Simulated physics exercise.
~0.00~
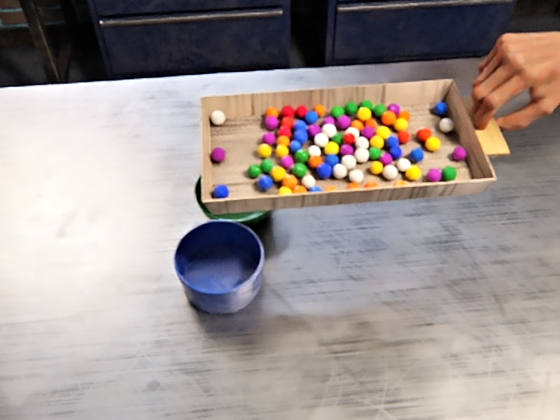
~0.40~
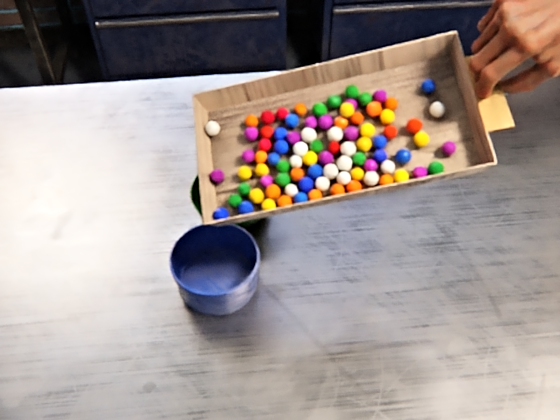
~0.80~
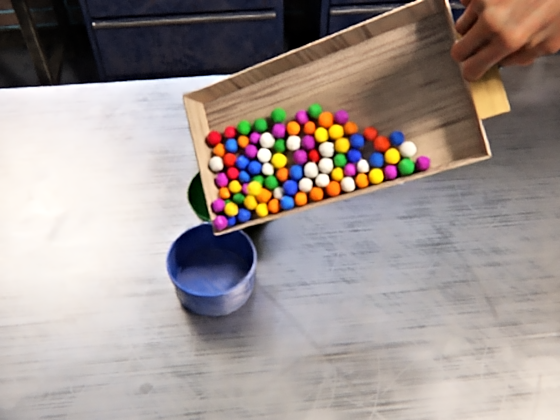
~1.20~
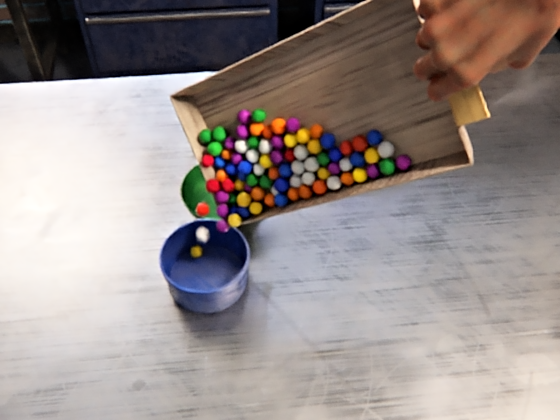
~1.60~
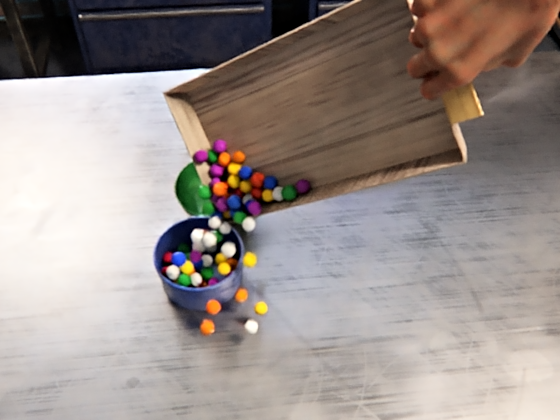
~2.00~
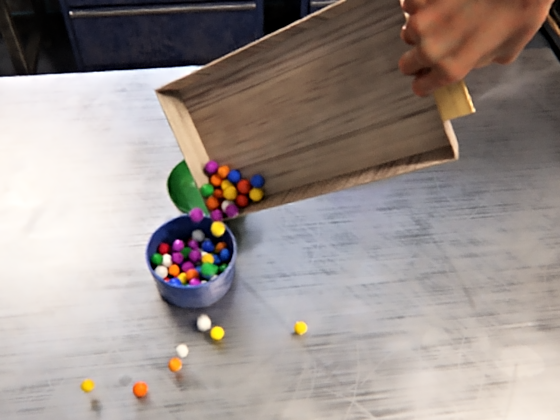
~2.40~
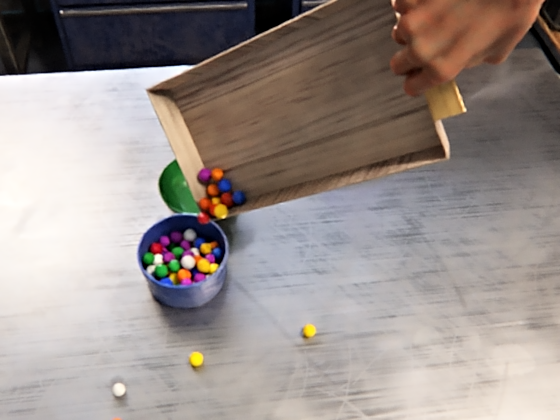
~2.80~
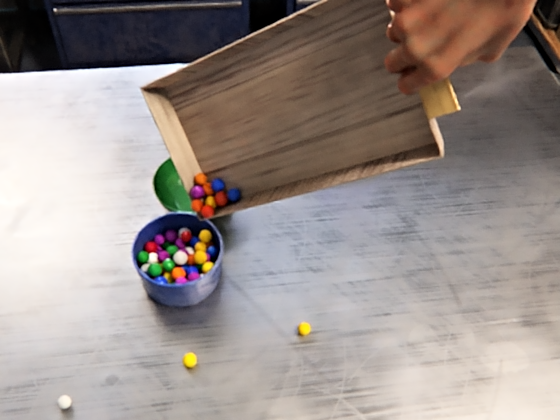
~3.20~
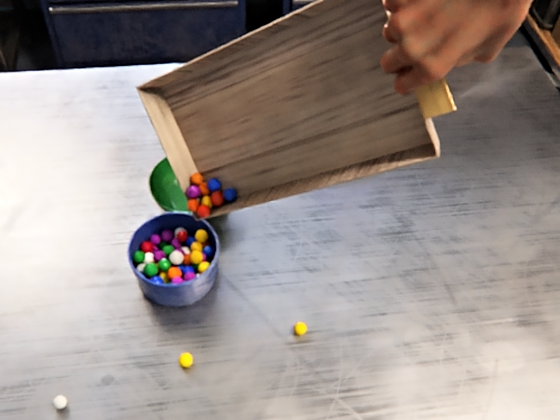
We see a hand tilt a wooden tray of colourful small balls, pouring most of them into a blue dish beside a green bowl. Several spill and roll across the table, and the tray stays tilted with a small cluster still at its lower corner.
